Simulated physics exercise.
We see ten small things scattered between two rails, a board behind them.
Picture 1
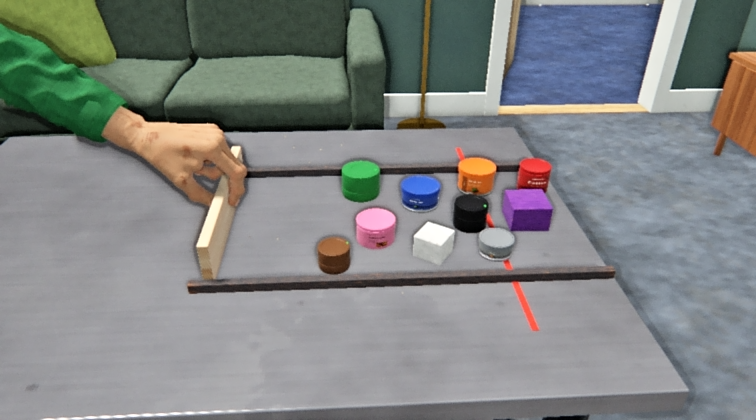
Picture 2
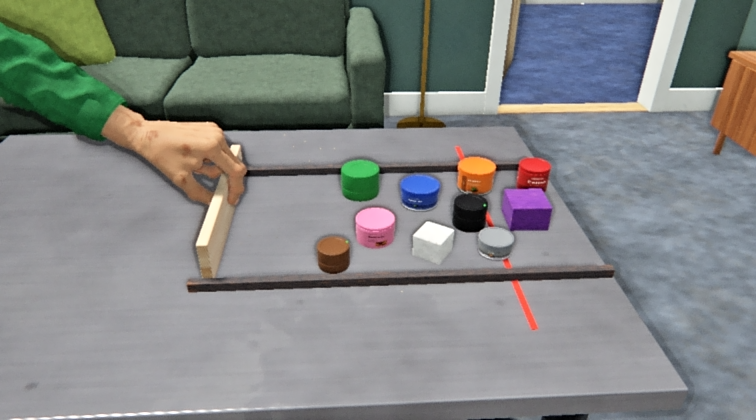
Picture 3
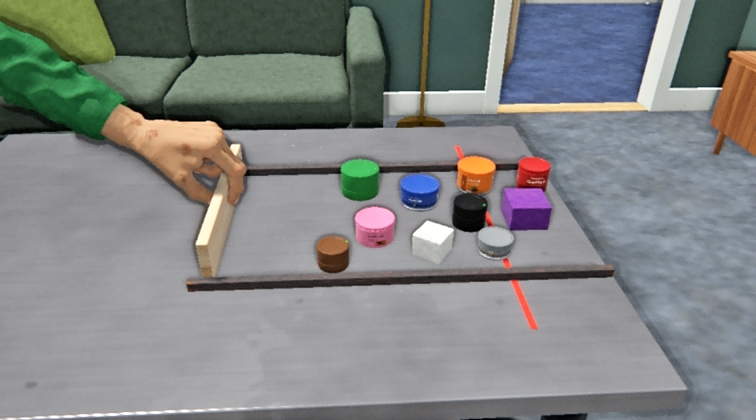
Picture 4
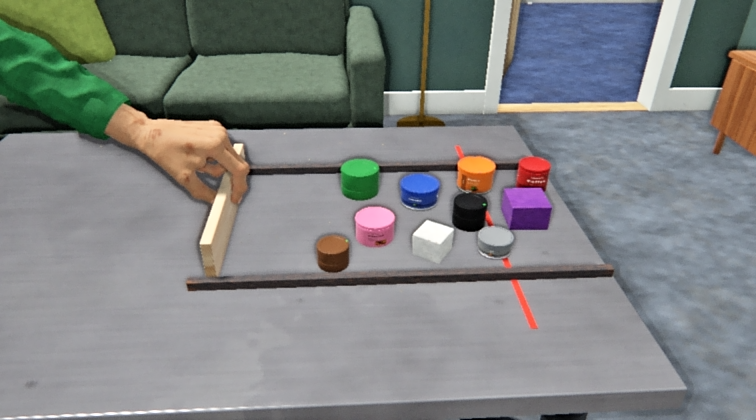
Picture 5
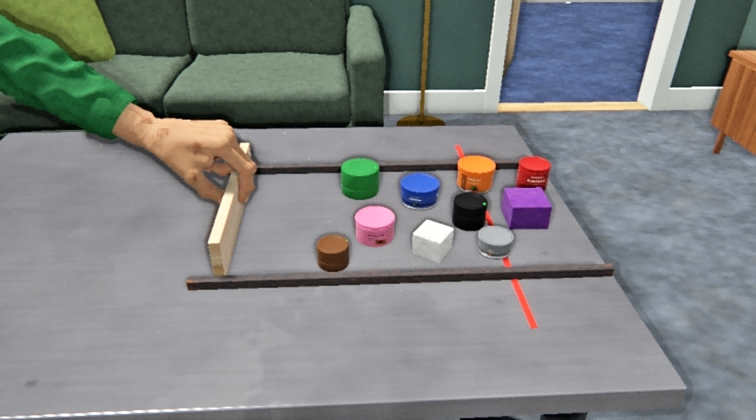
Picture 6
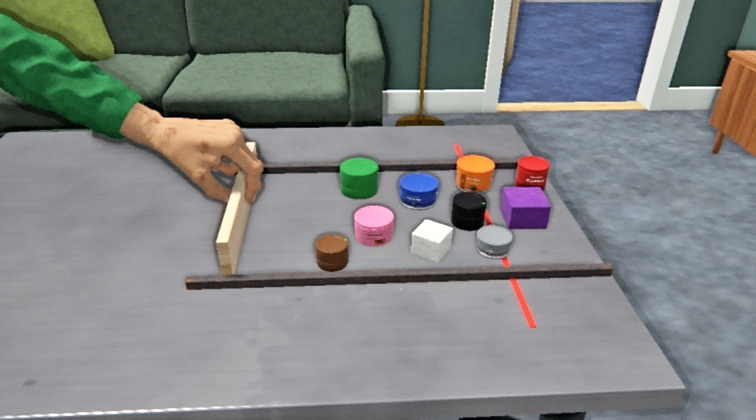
A hand slides a wooden board slightly right between two rails toward ten still objects.
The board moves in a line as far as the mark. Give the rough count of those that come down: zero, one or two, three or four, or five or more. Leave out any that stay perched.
Here the number that fall off is one or two.
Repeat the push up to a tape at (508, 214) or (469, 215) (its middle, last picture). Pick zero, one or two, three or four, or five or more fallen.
For each place: One or two; not one.
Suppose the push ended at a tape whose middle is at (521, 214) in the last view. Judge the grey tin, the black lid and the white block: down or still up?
The grey tin falls; the black lid stays on; the white block is kept.
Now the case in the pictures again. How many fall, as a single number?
The count is 1.
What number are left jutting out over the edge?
Overhanging: 1.
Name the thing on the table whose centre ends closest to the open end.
The purple block.
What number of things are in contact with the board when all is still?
It touches 4.
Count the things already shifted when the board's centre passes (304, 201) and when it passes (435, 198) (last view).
The counts are 0 and 8.
Soon after, none off yet; red tub at rest near (532, 175); purple block at rest near (525, 208); orange pot at rest near (475, 175).
After that, none off yet; red tub at rest near (532, 175); purple block moving near (528, 207); orange pot displaced a little near (492, 175).
In the end, the number that fall off is one or two; gone, red tub.
